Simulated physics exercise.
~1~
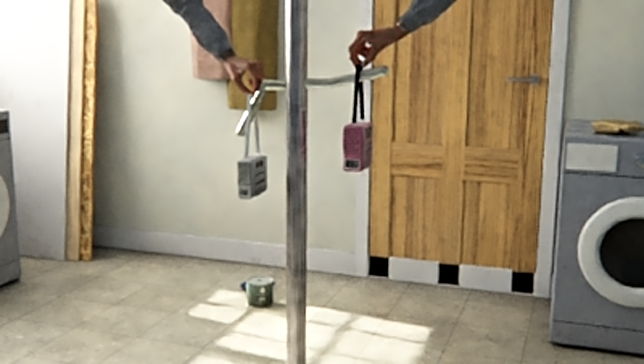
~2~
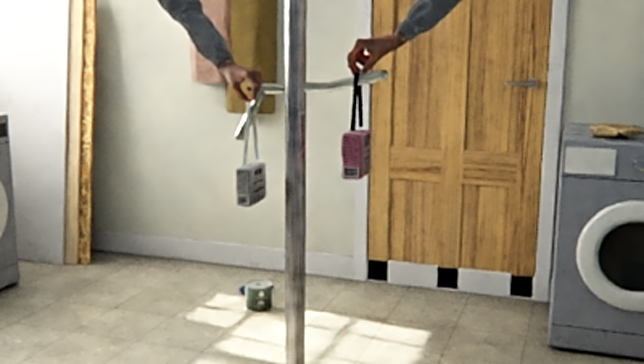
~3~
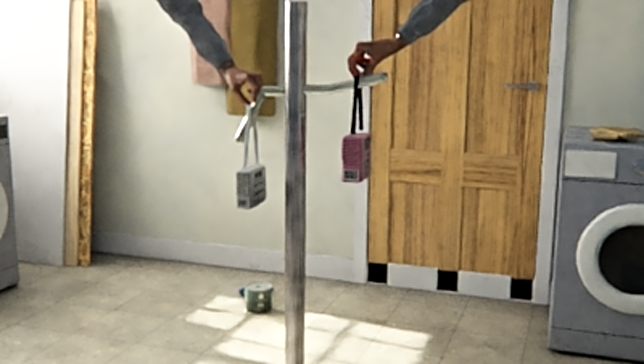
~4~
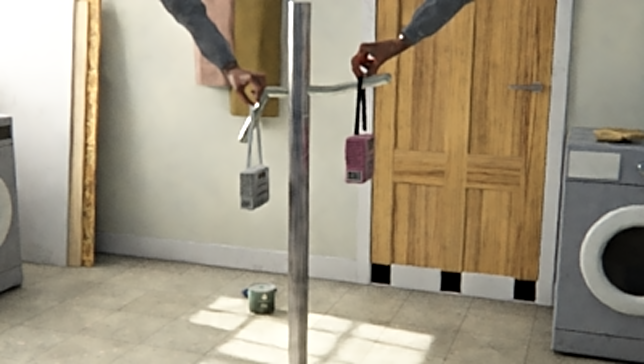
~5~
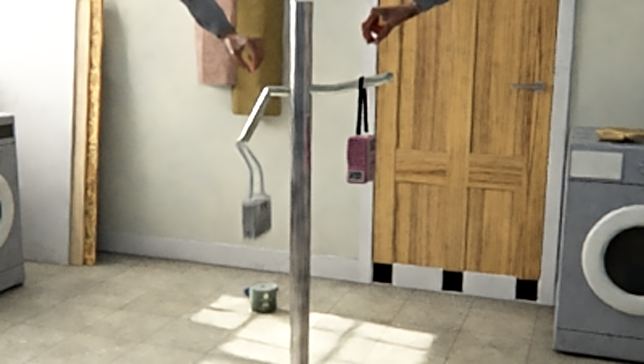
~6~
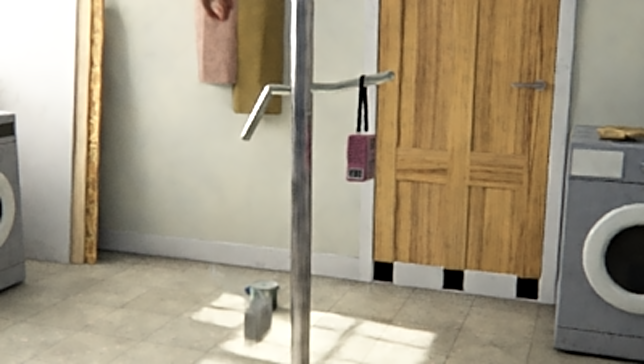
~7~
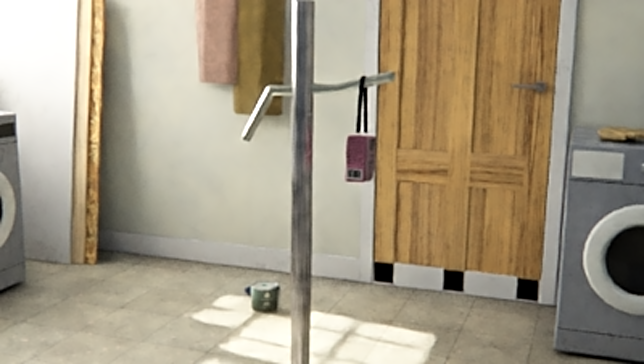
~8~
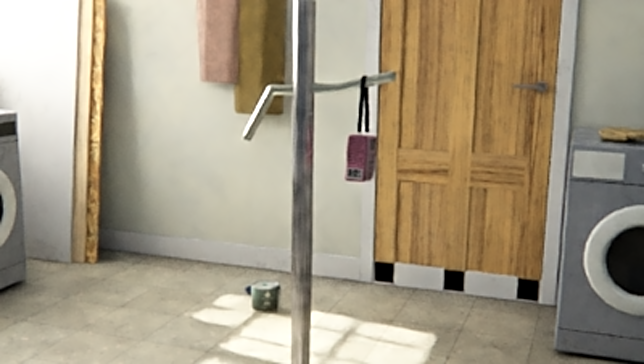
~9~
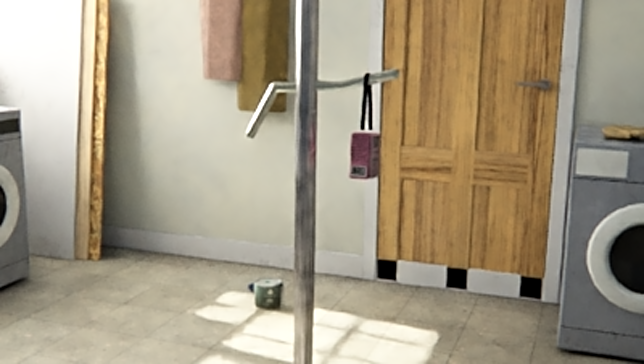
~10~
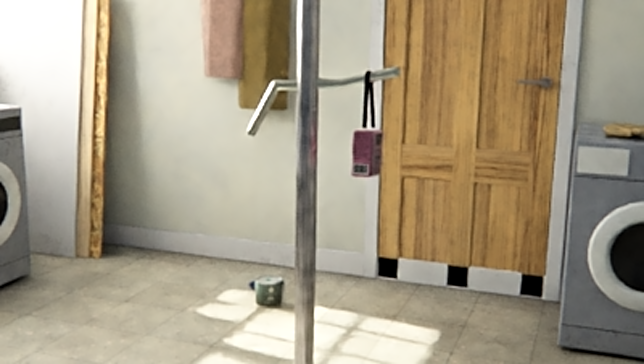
A white pouch and a pink one were held by two hands at pegs on a metal post, and when the hands let go, the white pouch slid off the left peg and dropped to the floor, while the pink one stayed hanging on the right.
